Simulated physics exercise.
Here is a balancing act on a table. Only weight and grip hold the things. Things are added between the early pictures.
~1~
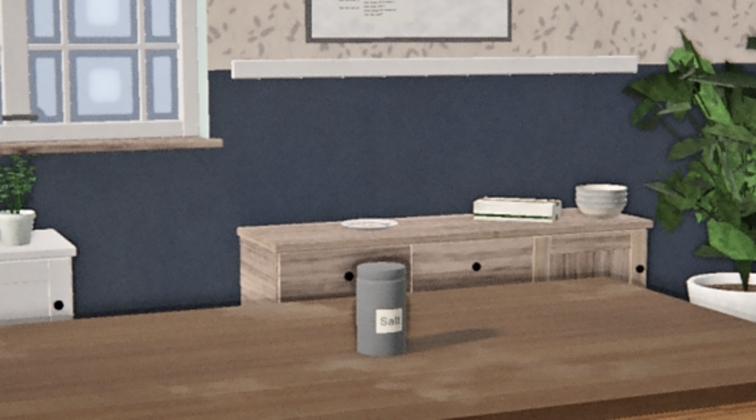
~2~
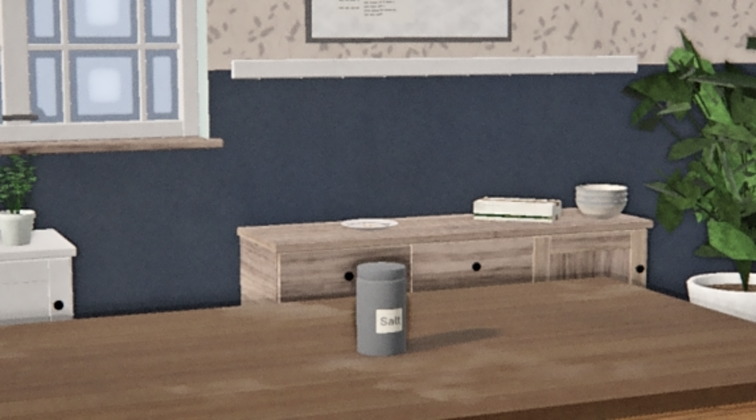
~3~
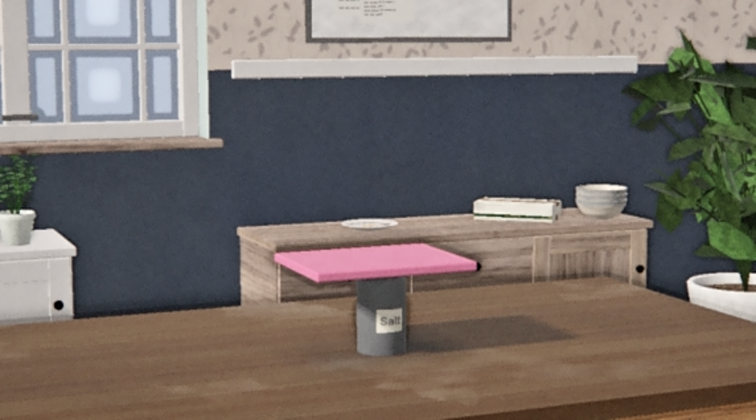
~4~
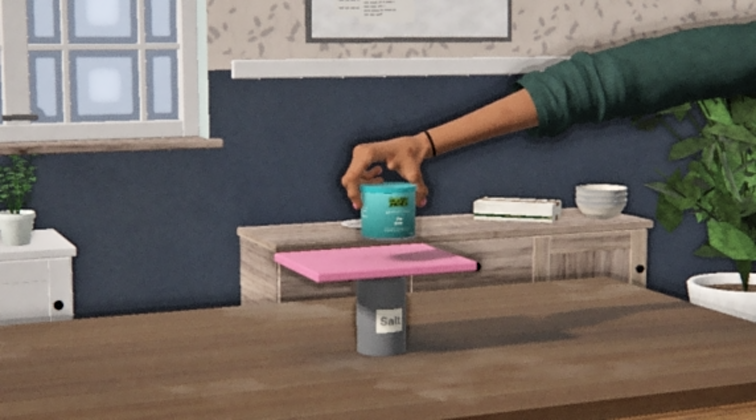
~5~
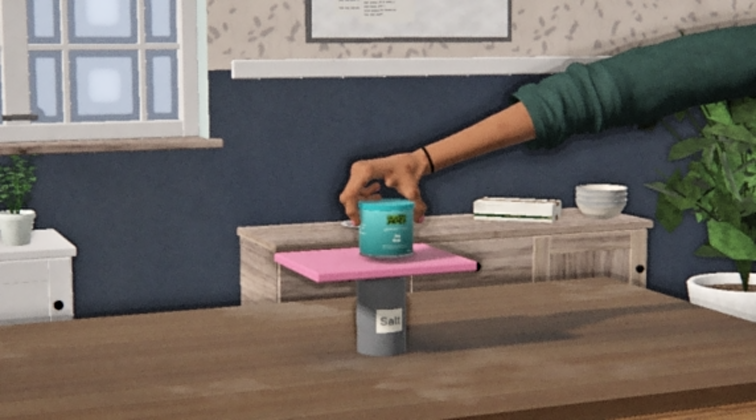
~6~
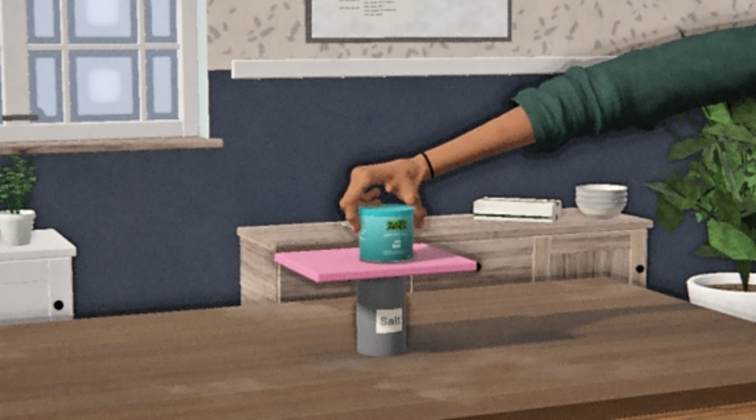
On a wooden table, a grey salt jar stood alone until a flat pink board appeared on top of it, and then a hand reached in from the right and lowered a turquoise tin onto the board.
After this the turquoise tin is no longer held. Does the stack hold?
Here the stack holds.
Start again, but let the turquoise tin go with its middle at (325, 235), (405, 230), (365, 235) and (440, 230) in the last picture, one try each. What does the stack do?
First try: It loses its balance; second try: It stays up; third try: It holds; fourth try: It gives way.
Then, 0.20 s on from there, no change.
Then, 0.50 s on from there, turquoise tin resting near (387, 234).
In the end, all 3 unmoved. At the end, from the last picture's camera, turquoise tin near (387, 234). The stack stays up.
